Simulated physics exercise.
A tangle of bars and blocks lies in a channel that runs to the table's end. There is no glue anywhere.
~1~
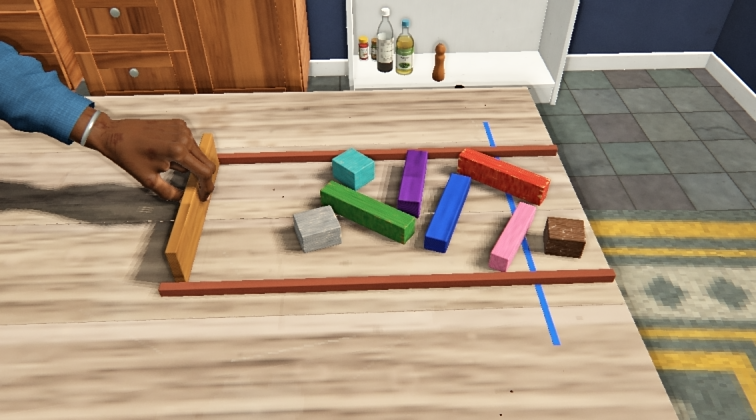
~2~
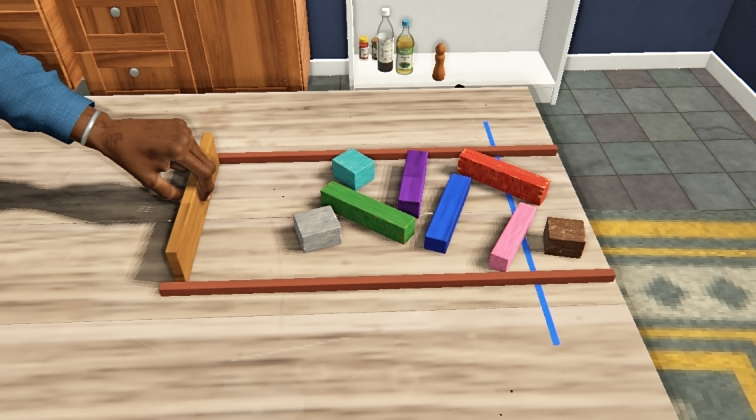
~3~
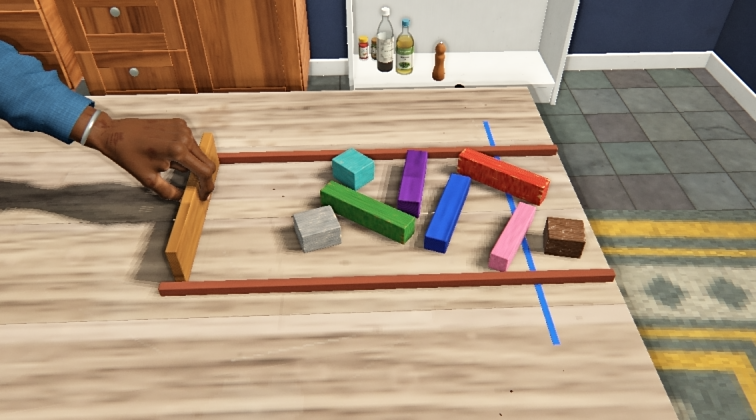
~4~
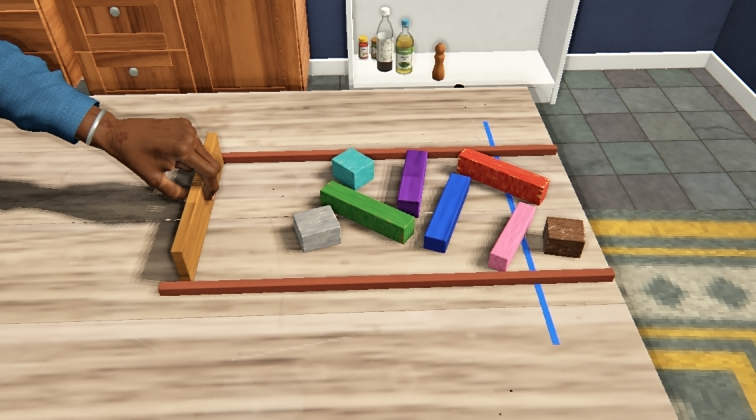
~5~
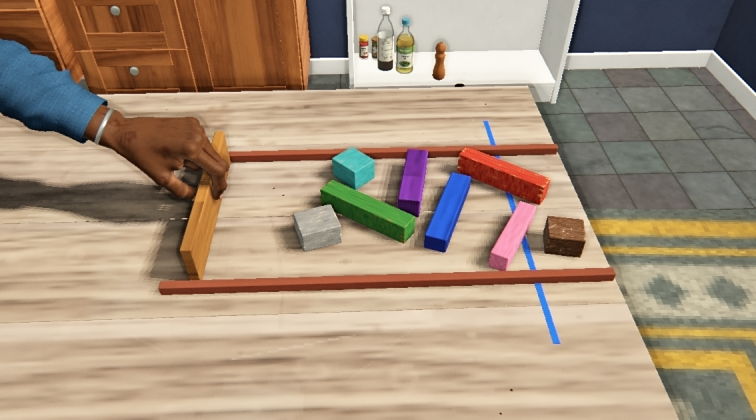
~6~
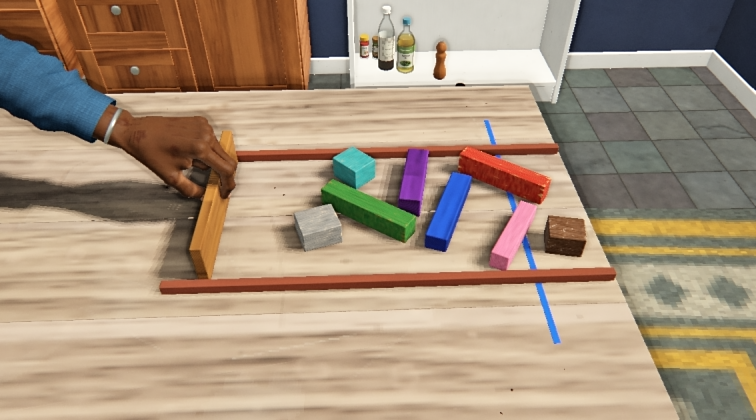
At the start, a hand holds an upright wooden board at the left end of a channel between two reddish rails, with colourful bars and blocks scattered to its right across a blue line. The board stays nearly still, then slides slightly right, while the pieces remain in place untouched.
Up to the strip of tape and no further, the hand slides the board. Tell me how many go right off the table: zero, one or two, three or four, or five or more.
Three or four go right off.
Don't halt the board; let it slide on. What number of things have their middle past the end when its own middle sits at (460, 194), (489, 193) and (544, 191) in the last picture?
In order of the places given, that's 1, 3 and 5.
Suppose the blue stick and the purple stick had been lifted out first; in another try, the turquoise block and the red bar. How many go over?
The number is 1 for the first case and 3 for the second.
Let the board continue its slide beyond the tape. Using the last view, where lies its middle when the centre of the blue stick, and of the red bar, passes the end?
Middle: Roughly (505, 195); roughly (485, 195).
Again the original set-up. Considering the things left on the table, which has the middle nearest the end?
It's the purple stick that ends up nearest.
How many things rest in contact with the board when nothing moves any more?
So the total is 3.
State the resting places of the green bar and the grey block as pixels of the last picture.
Result: One about (551, 200), other about (543, 225).
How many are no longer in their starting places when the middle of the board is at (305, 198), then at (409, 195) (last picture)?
Note: First position 1; second position 7.
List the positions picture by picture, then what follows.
Brown block (564, 237); red bar (502, 176); pink bar (513, 236); board (196, 203); tape (514, 210), in the first frame.
Red bar (502, 176); purple stick (413, 183), in the second frame.
Pink bar (513, 236); turquoise block (353, 169), in the third frame.
Brown block (564, 237); blue stick (448, 211), in the fourth frame.
Red bar (502, 175); grey block (317, 228), in the fifth frame.
Brown block (565, 236); red bar (503, 175); pink bar (514, 235); board (217, 200); tape (515, 209), in the sixth frame.
A little later, none off yet; brown block at rest near (565, 236); red bar at rest near (503, 175); pink bar at rest near (514, 235).
Next, none off yet; brown block moving near (570, 235); red bar shifted a little near (523, 176); pink bar shifted a little near (542, 236).
When it is over, the number that fall off is three or four; down, blue stick, pink bar, red bar and brown block.
